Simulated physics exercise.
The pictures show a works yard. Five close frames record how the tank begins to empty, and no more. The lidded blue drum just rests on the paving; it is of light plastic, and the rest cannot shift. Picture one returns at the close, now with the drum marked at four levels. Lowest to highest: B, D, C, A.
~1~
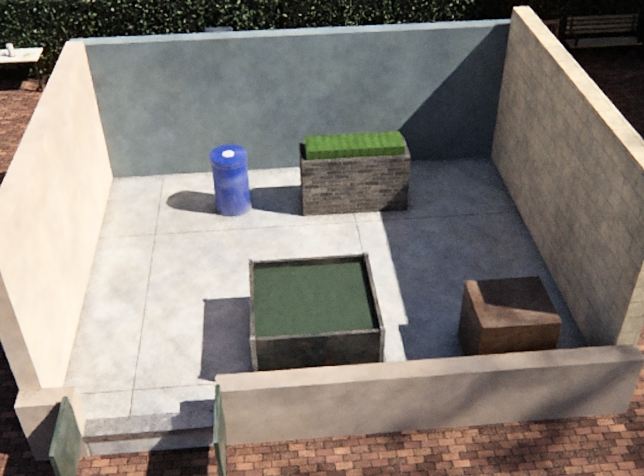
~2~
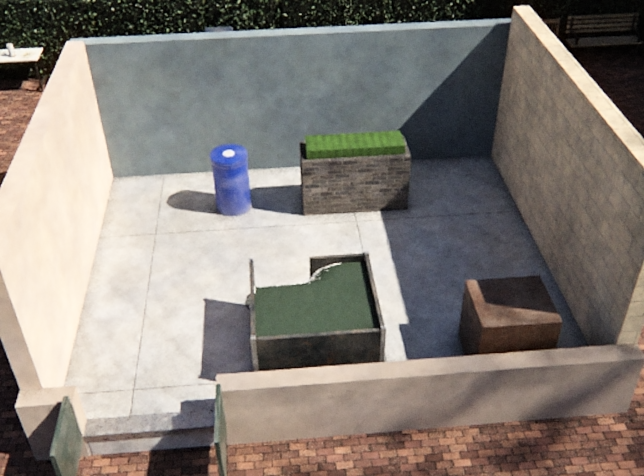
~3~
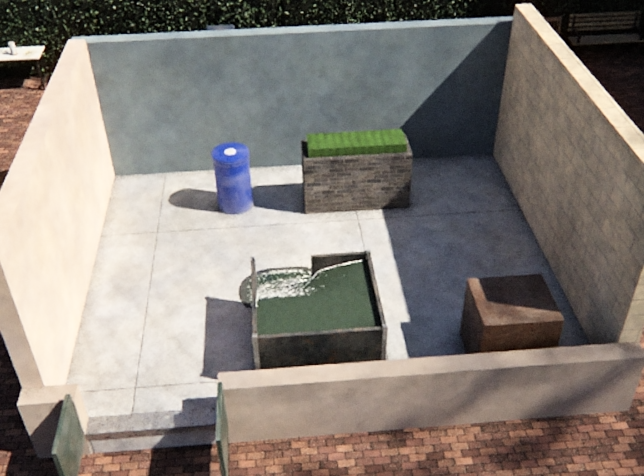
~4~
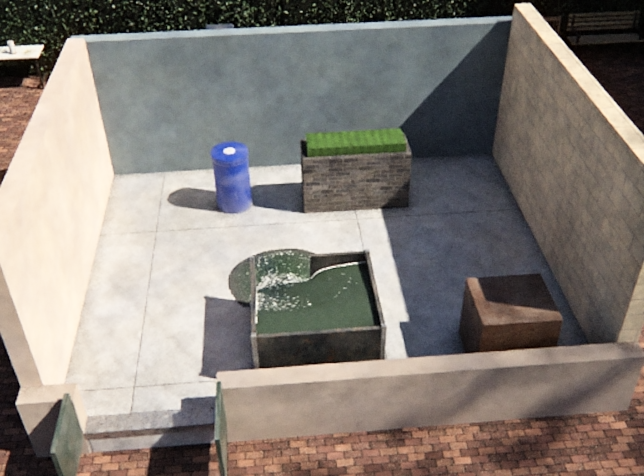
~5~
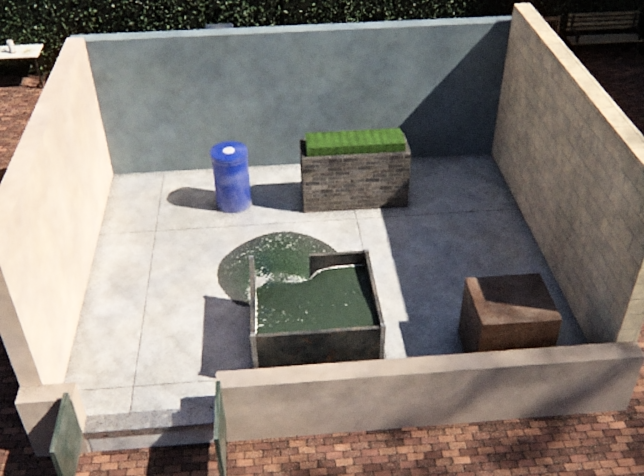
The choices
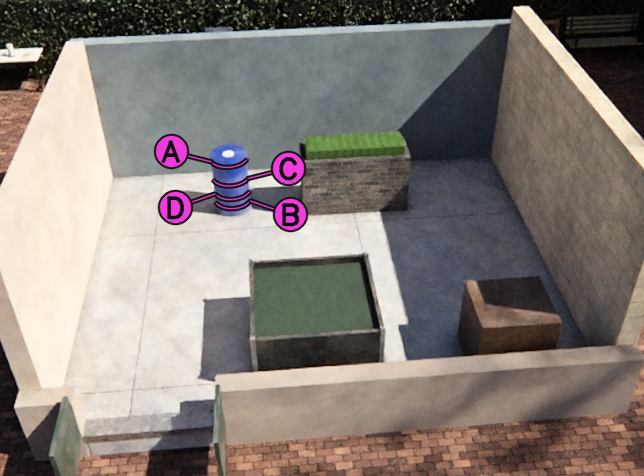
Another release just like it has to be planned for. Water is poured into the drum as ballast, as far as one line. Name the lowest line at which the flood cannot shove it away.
I would pick level D.
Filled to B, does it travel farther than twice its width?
No, it does not.
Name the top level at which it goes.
Level B.
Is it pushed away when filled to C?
No, not at all.
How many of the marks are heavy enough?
Three.
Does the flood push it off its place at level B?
Yes, it does.
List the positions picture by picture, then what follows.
Lid of the blue drum at (228, 154); tank full, its middle at (313, 299); open gate at (146, 384), in the first picture.
Water covers 1 % of the ground, mostly out of sight from here, in the second picture.
Water covers 3 % of the ground, mostly out of sight from here, in the third picture.
In the fourth picture, 4 % of the ground wet, in view closest to the drum at (240, 271).
Lid of the blue drum at (229, 151); 7 % of the ground wet, in view closest to the drum at (270, 237), in the fifth picture.
On the marked copy, A at (228, 167); B at (233, 208); C at (230, 186); D at (232, 199); from the bottom up B, D, C, A.
For level A, it does not move.
For level B, it is pushed about its own width away.
For level C, it does not move.
For level D, it does not move.
